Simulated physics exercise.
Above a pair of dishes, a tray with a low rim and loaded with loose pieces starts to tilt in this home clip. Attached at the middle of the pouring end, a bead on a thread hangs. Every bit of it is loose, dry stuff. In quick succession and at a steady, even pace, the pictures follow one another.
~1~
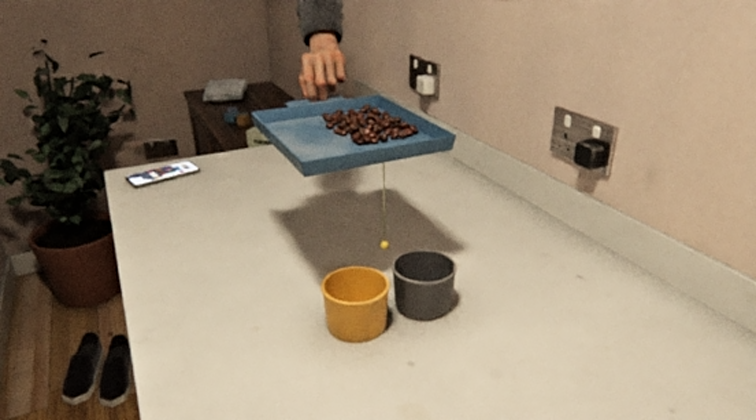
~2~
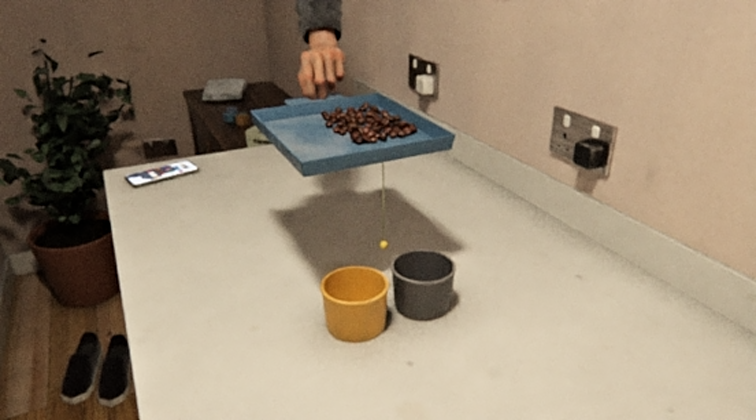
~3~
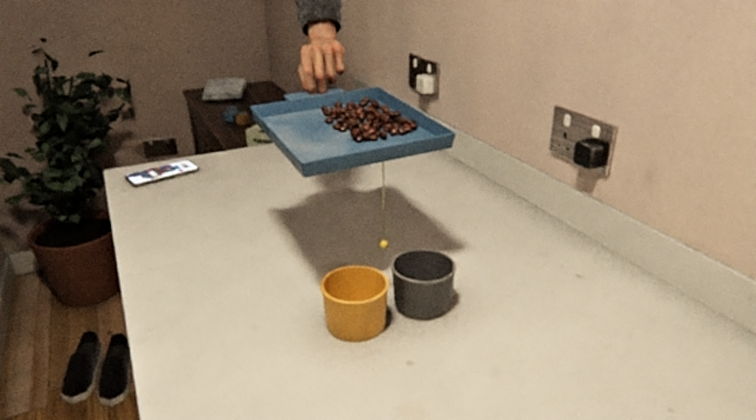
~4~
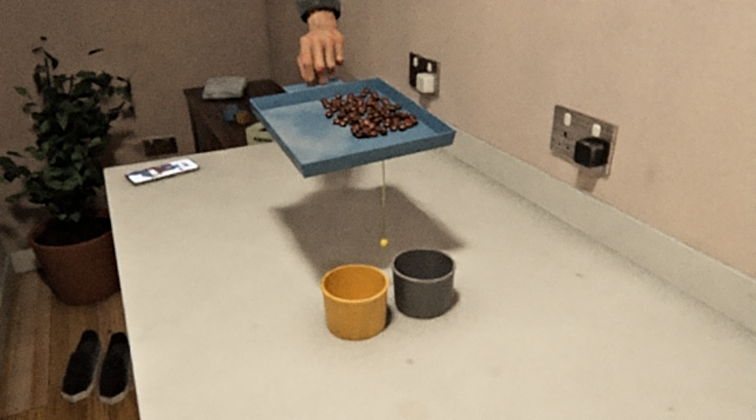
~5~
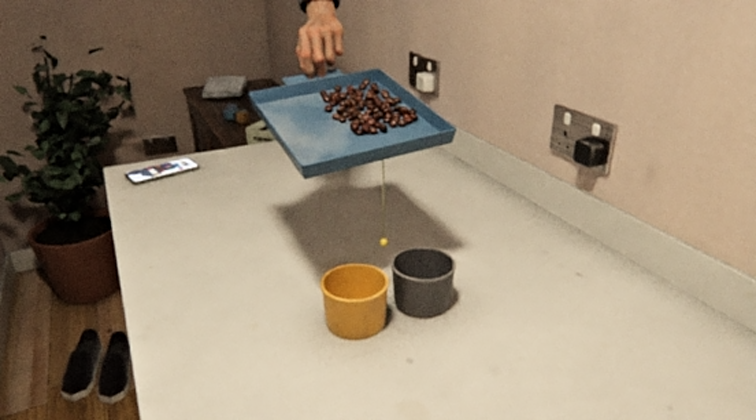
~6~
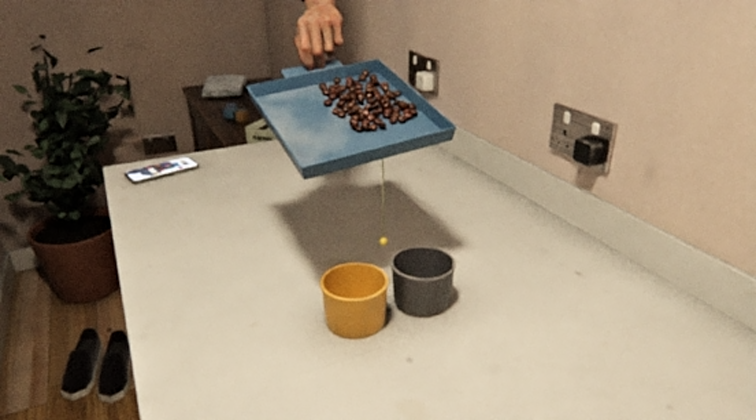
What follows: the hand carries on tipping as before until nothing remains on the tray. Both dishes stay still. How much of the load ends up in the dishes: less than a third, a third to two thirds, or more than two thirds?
A third to two thirds.
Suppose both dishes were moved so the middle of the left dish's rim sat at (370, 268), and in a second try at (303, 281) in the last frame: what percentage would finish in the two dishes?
Trial 1: 40 percent; trial 2: 70 percent.
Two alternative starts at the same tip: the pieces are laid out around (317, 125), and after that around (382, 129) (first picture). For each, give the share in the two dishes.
40 % and 60 %.
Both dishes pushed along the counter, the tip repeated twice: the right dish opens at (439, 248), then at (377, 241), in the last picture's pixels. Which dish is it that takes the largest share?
The one on the left side, then the one on the left side.
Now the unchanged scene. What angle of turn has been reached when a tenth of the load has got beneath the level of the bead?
It sits at roughly 75°.
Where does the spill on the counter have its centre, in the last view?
Those pieces end up centred close to (305, 313).
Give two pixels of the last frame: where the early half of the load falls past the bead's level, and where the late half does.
I'd put it at roughly (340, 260), and after that at roughly (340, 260).
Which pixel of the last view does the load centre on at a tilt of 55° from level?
Somewhere around pixel (352, 152) in the last picture.
Soon, tray tipped steeply; nearly all on the tray; a stray few in the air.
A while on, tray tipped right over; most on the tray; a small part in the left dish; a small part outside both; a small part in the air.
Towards the end, tray tipped past a quarter turn; about half in the left dish; a stray few in the right dish; about half outside both.
Finally, tray tipped past a quarter turn; about half in the left dish; a stray few in the right dish; about half outside both.
